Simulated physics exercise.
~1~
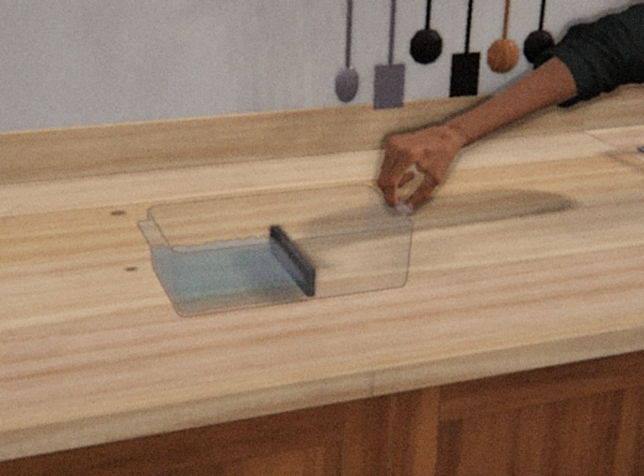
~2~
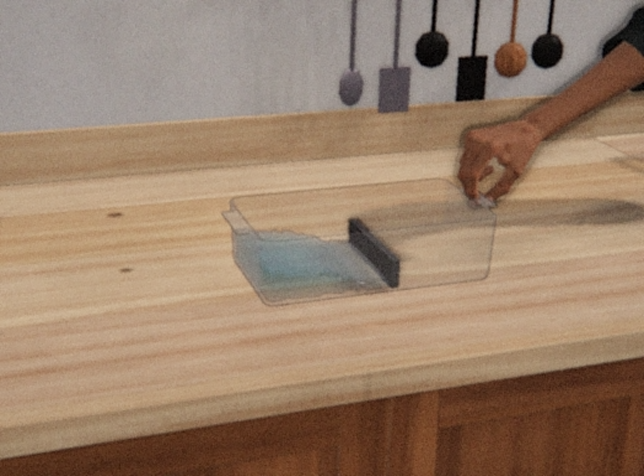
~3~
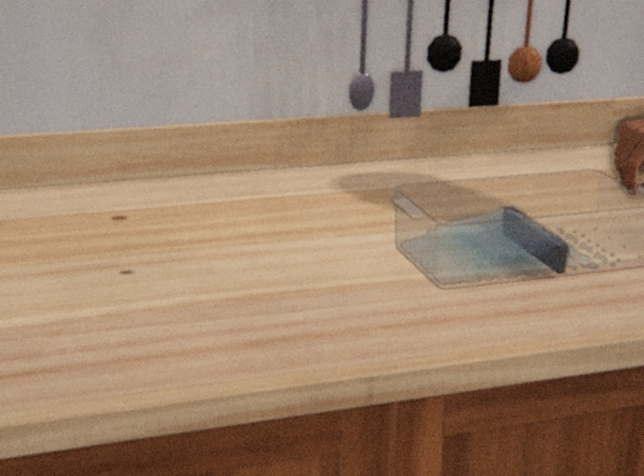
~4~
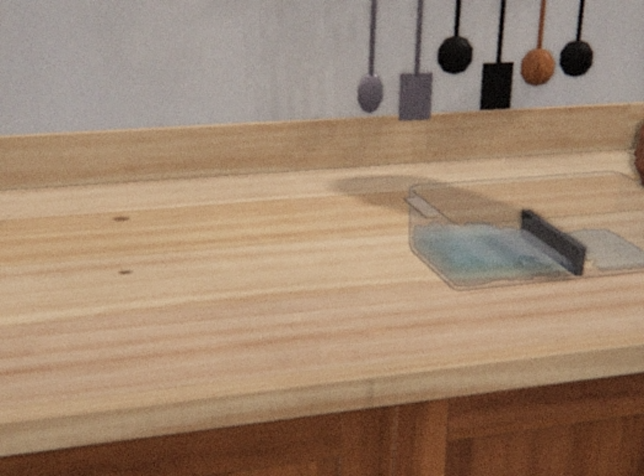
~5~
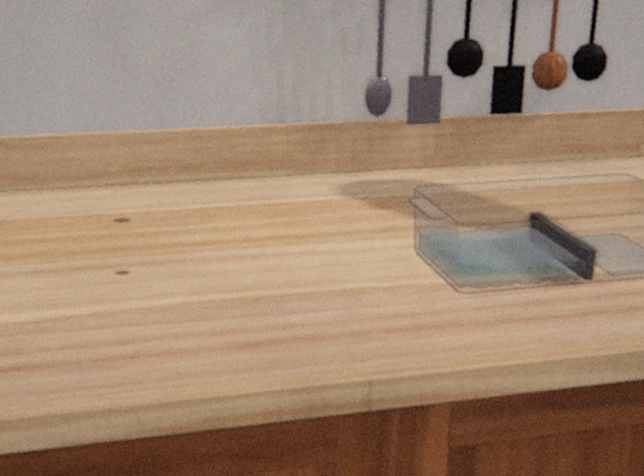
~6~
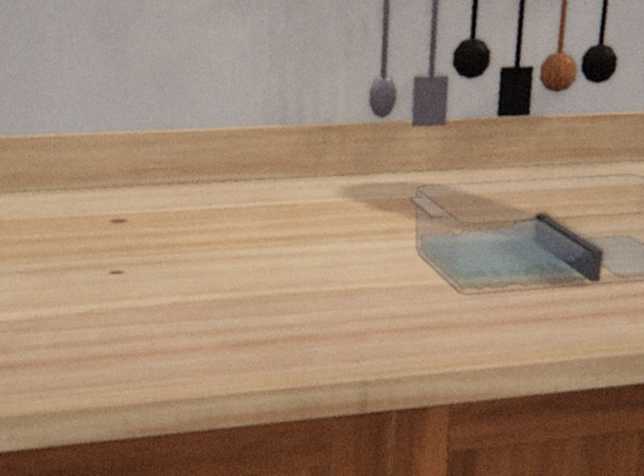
A clear tub slides right by hand, and some water ends up past its divider.
